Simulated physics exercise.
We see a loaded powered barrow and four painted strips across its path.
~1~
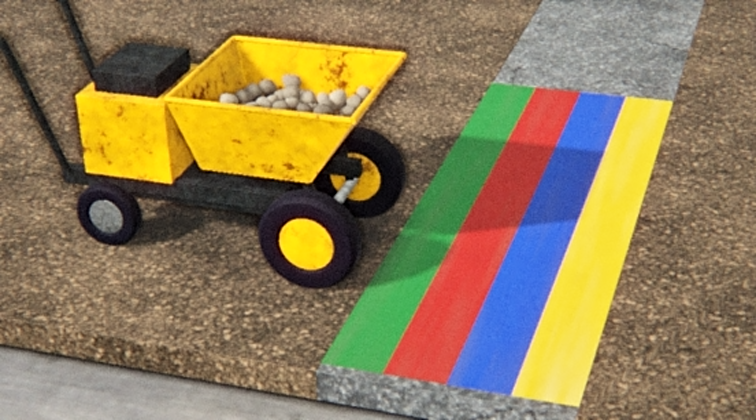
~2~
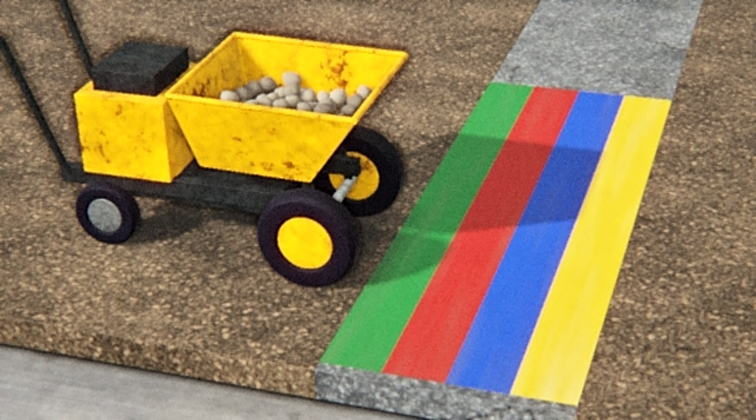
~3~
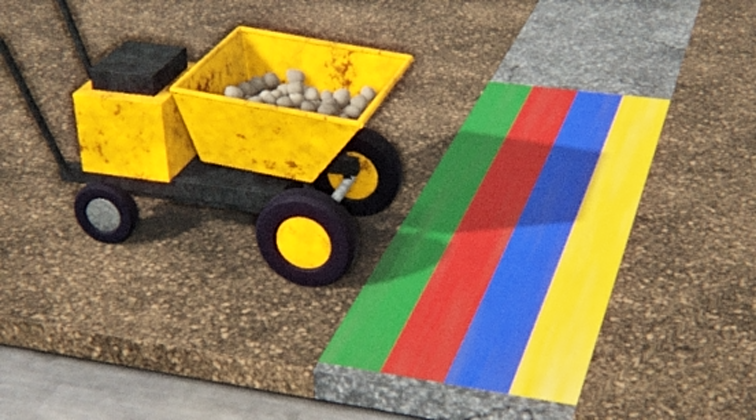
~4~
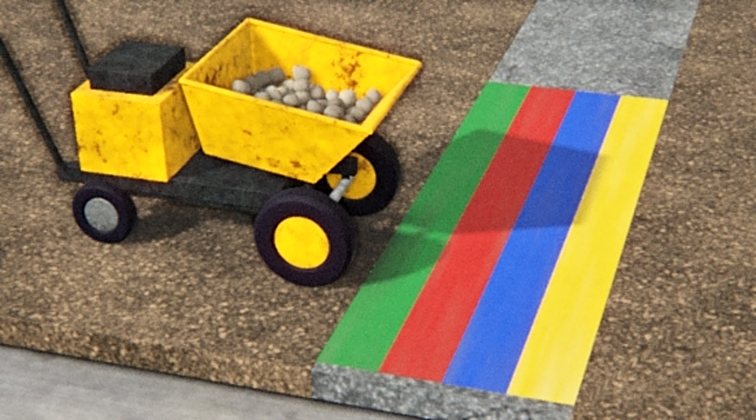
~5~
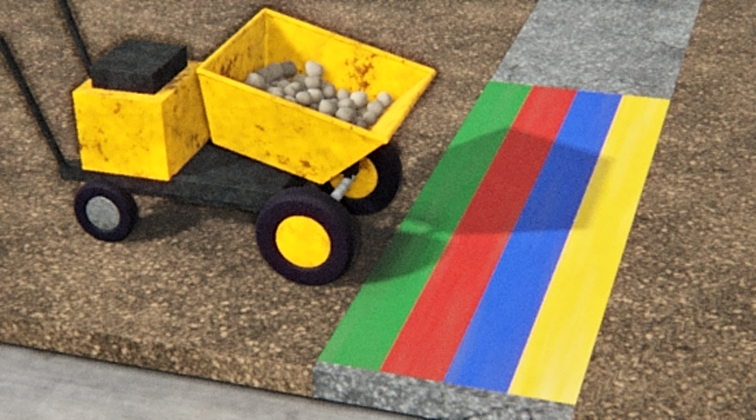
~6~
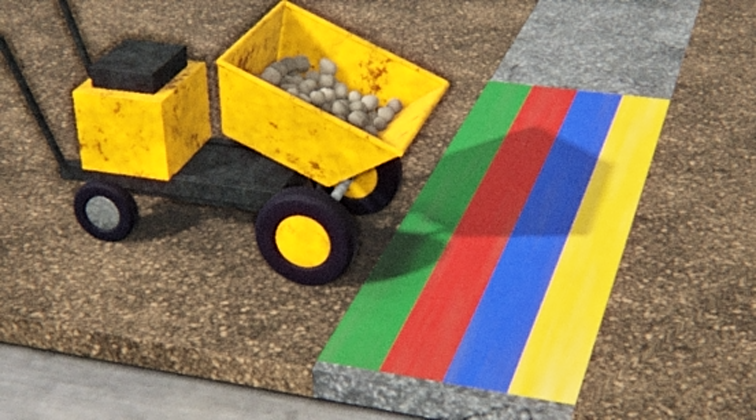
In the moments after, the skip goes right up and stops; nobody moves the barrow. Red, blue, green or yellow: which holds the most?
Most lies over the blue band.
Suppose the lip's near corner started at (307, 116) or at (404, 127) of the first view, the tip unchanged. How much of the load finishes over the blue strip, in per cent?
In turn 20 and 30 in a hundred.
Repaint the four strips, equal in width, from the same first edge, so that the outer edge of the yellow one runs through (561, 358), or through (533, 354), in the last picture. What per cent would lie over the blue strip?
The first gives 40 %, the second 40 %.
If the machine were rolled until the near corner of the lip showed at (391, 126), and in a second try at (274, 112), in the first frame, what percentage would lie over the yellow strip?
First some 40, then 0 per cent.
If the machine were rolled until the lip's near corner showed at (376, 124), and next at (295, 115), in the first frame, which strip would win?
In turn: The strip in blue; red.
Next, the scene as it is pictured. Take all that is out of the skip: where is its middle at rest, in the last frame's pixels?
At about (522, 268).
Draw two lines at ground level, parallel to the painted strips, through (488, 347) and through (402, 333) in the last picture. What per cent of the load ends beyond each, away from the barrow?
Near 50 % and 90 %.
Shortly afterwards, skip tipped steeply; the whole lot in the skip.
Next, skip tipped right over; the bulk in the skip; a little over the red strip; a little over the blue strip.
Some moments later, skip tipped right over; near a quarter in the skip; a little over the red strip; near a third over the blue strip; a little over the yellow strip; only a few off the paint.
In the end, skip tipped right over; a little in the skip; none at all over the green strip; near a quarter over the red strip; near a third over the blue strip; near a quarter over the yellow strip; a little off the paint.
